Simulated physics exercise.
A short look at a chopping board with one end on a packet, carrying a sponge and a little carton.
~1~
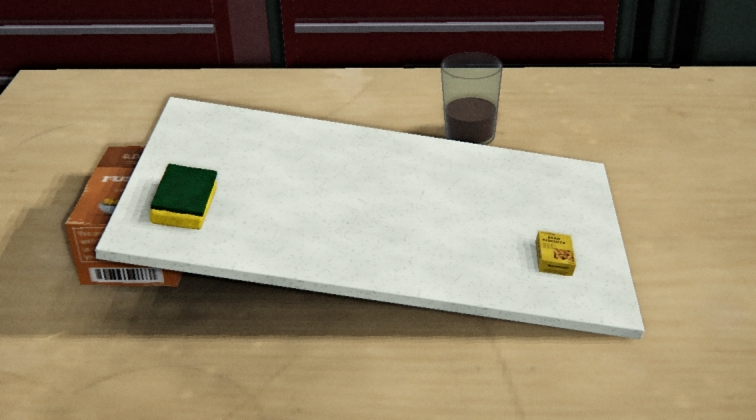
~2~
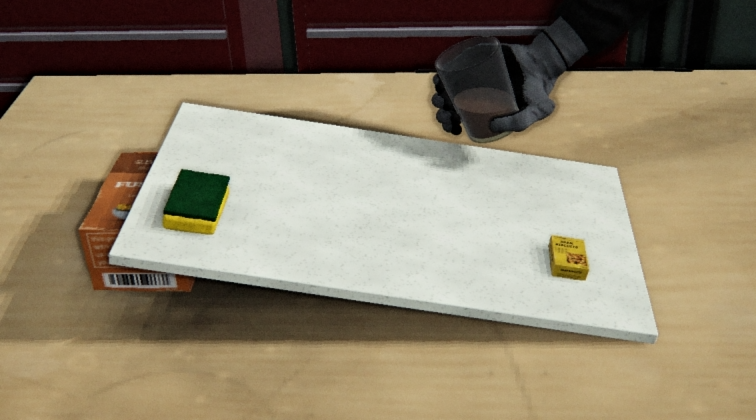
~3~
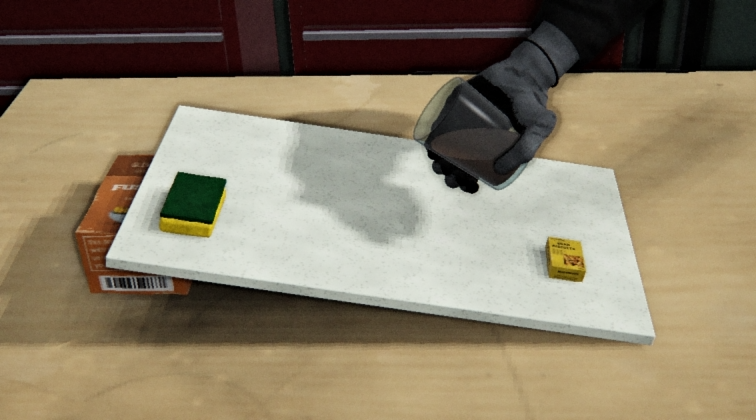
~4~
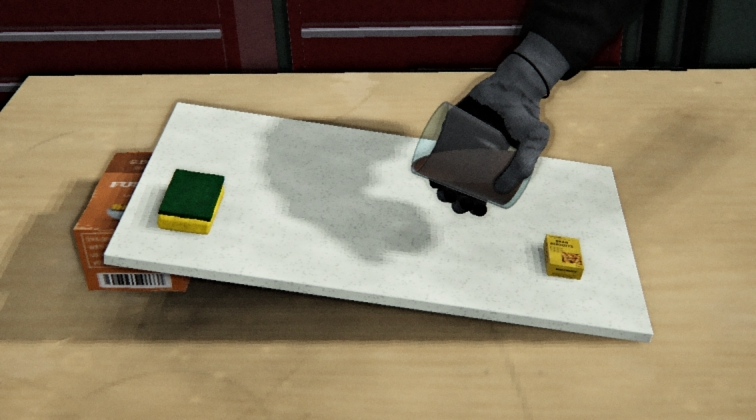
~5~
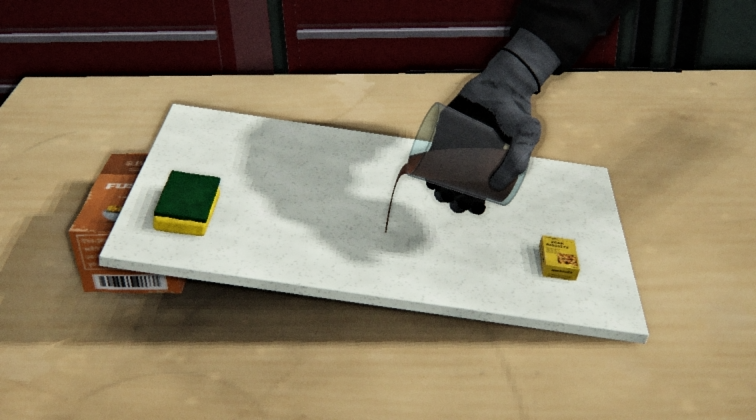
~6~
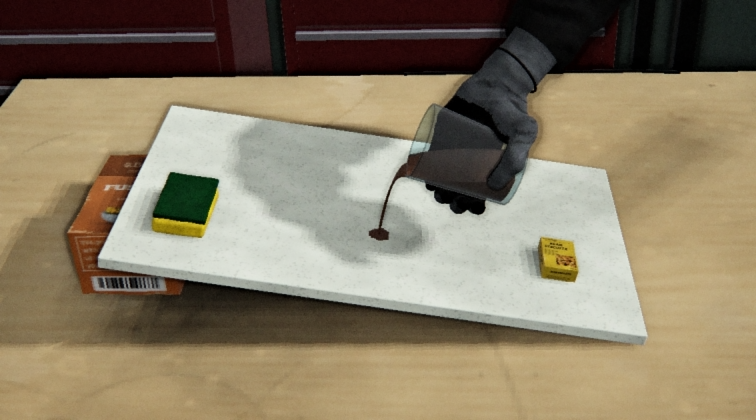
On a wooden table, a white chopping board rests with its left end on an orange packet, a green-and-yellow sponge and a little yellow carton on top. A gloved hand lifts the tumbler from behind, tilts it over the board, and pours a thin brown stream onto the surface.
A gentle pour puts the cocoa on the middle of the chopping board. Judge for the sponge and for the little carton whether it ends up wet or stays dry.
On the left the sponge - dry, on the right the little carton - wet.
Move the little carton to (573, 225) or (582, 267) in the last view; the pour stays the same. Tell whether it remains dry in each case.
In the first spot it gets hit, in the second spot it gets hit.
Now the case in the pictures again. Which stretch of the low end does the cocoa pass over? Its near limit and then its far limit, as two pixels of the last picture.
The wet stretch goes from (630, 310) to (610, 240).
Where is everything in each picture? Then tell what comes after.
The chopping board slopes down to the right; tumbler (471, 99) about a third full; sponge (185, 197); little carton (555, 253), in the first picture.
Tumbler about a third full, surface at (485, 101); sponge (197, 202), in the second picture.
Tumbler (474, 135) tipped 50° with all of its load; little carton (565, 259), in the third picture.
The chopping board slopes down to the right; tumbler (472, 158) tipped 60° with all of its load; sponge (192, 202), in the fourth picture.
The first of it lands; tumbler (467, 156) tipped 65° with all of its load; little carton (559, 257), in the fifth picture.
The first of it lands; tumbler (464, 156) tipped 65° with all of its load; sponge (187, 205); little carton (558, 259), in the sixth picture.
Shortly, it runs down to the right; the sponge is still dry; the little carton is still dry.
Then, it runs down to the right and off the end; the sponge is still dry; the little carton is wet along its edge.
At the finish, it runs down to the right and off the end; the sponge is still dry; the little carton is wet along its edge.
